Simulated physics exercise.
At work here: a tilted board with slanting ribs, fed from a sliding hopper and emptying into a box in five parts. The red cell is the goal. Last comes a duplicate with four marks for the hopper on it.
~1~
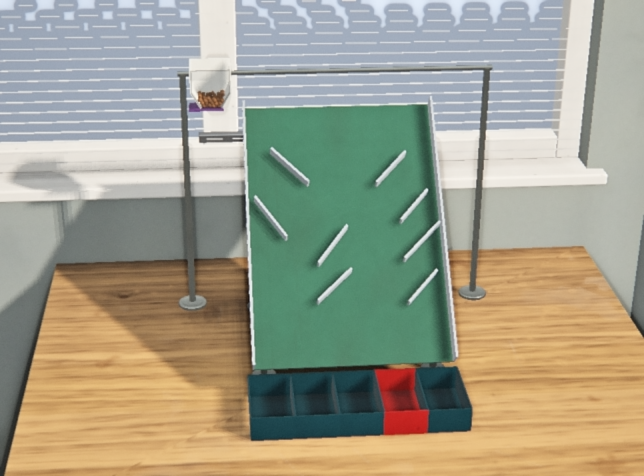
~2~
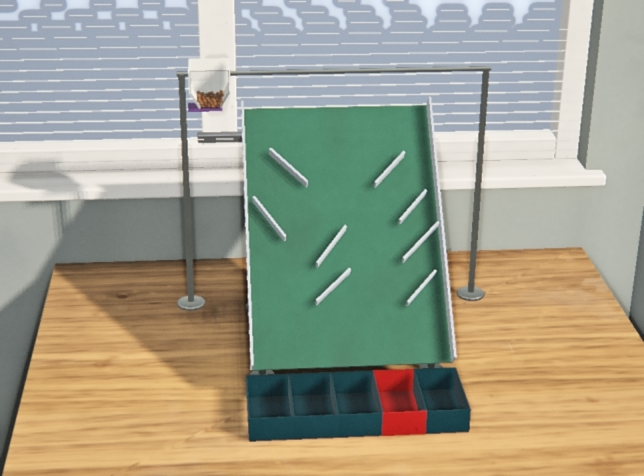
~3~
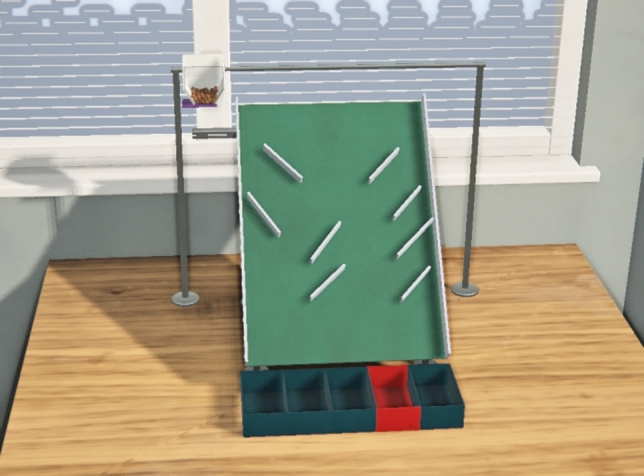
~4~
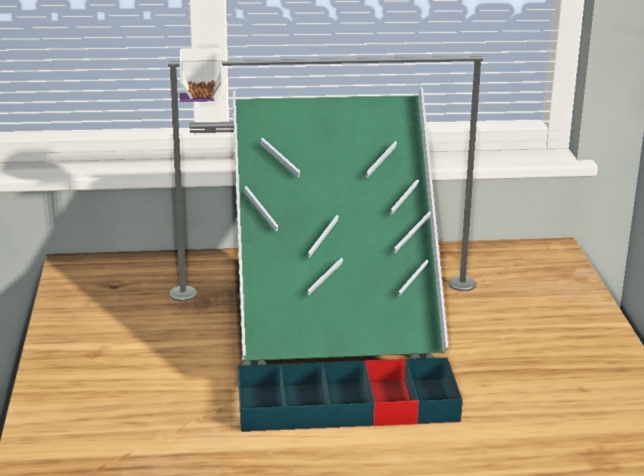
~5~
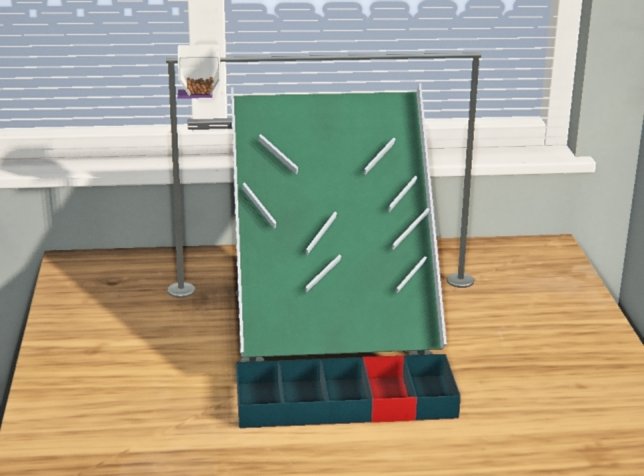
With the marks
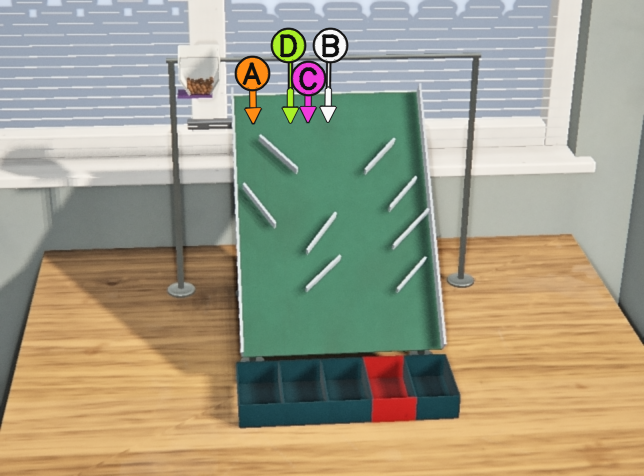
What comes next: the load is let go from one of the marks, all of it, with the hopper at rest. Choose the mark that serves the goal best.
B beats the others.
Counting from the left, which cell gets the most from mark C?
The first from the left.
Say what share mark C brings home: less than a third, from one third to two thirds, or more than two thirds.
Less than a third.
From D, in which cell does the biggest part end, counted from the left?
It is the first one.
On the marked copy, mark A meets the board at (253, 117); mark B meets the board at (327, 116); mark C meets the board at (307, 116); mark D meets the board at (290, 117).
For mark A, only a few in the red cell, all but a few in other cells, only a few outside the box.
For mark B, close to a third in the red cell, close to half in other cells, a small share outside the box.
For mark C, a small share in the red cell, the bulk in other cells, only a few outside the box.
For mark D, a small share in the red cell, all but a few in other cells.
